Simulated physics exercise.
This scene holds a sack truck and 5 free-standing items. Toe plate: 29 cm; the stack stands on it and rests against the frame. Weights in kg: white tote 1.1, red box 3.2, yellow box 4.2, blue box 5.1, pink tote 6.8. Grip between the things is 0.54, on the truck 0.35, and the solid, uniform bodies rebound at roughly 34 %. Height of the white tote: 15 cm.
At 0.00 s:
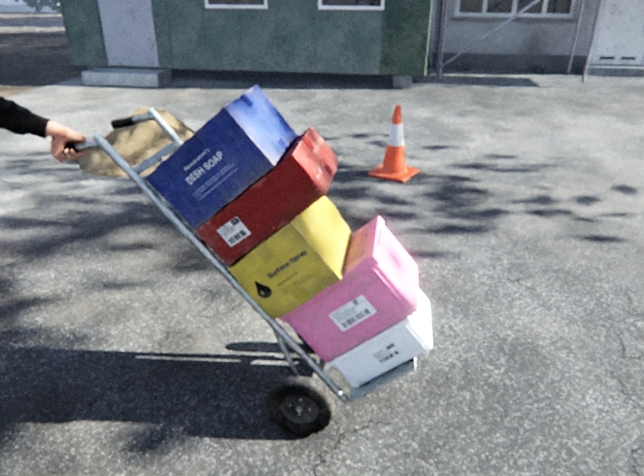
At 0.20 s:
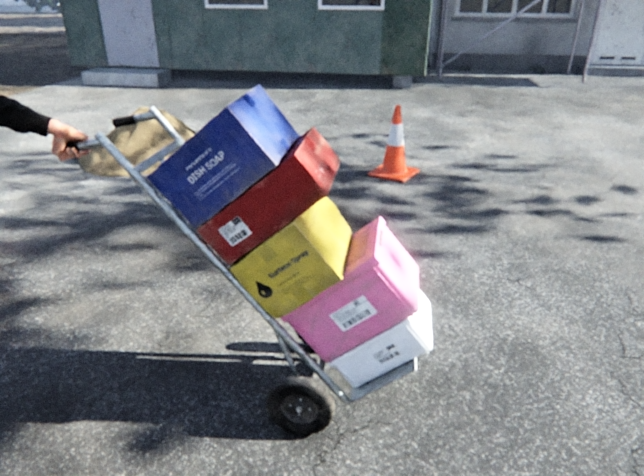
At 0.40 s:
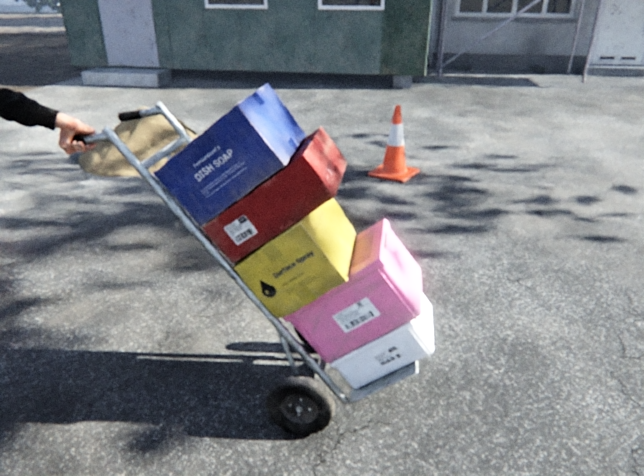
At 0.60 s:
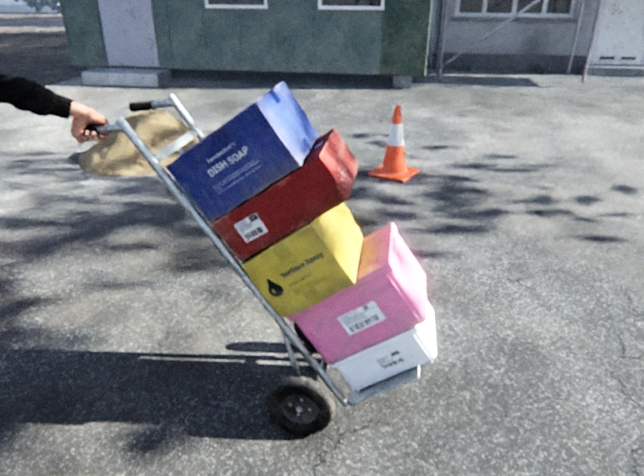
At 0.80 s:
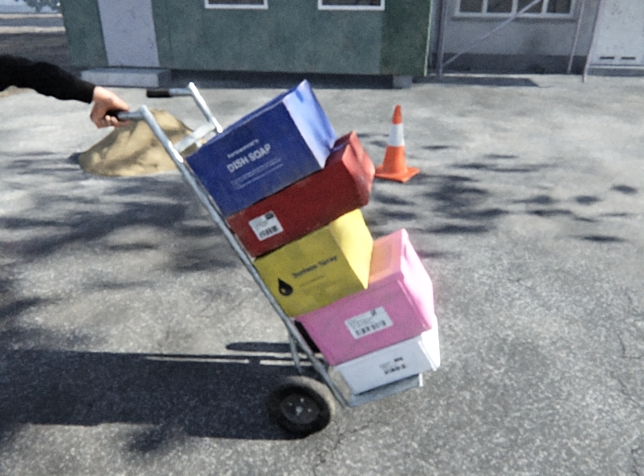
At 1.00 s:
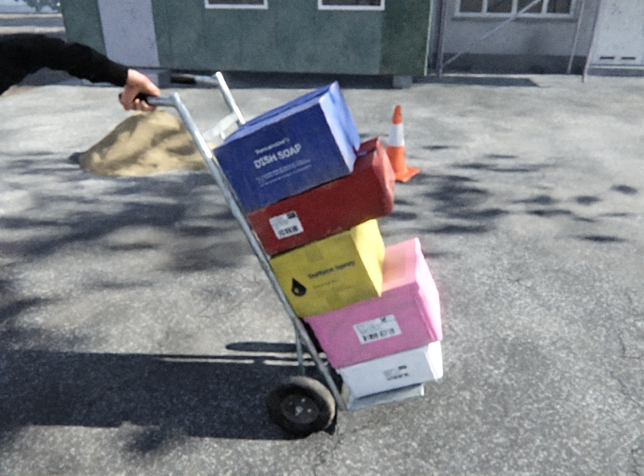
A hand truck stacked with five colourful boxes tilting slowly more upright on asphalt as a hand pushes its handle rightward.
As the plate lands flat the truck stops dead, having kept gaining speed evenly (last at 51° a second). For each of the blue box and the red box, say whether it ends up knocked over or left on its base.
The blue box ends up on its base; the red box ends up on its base.
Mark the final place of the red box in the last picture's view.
About (413, 223).
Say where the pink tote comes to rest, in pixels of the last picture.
Roughly at (401, 334) in the last picture.
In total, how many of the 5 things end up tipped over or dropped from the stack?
The count is 0.
After 1.70 s, truck upright; blue box tipped 3° from how it sat near (424, 167); red box tipped 3° from how it sat near (425, 224); yellow box tipped 3° from how it sat.
After 2.50 s, truck upright; blue box tipped 6° from how it sat near (448, 169); red box tipped 6° from how it sat near (442, 225); yellow box tipped 6° from how it sat.
At rest (3.3 s), all 5 in place, give or take 10 cm. Seen from the same camera at the end, blue box near (408, 167), red box near (413, 223).
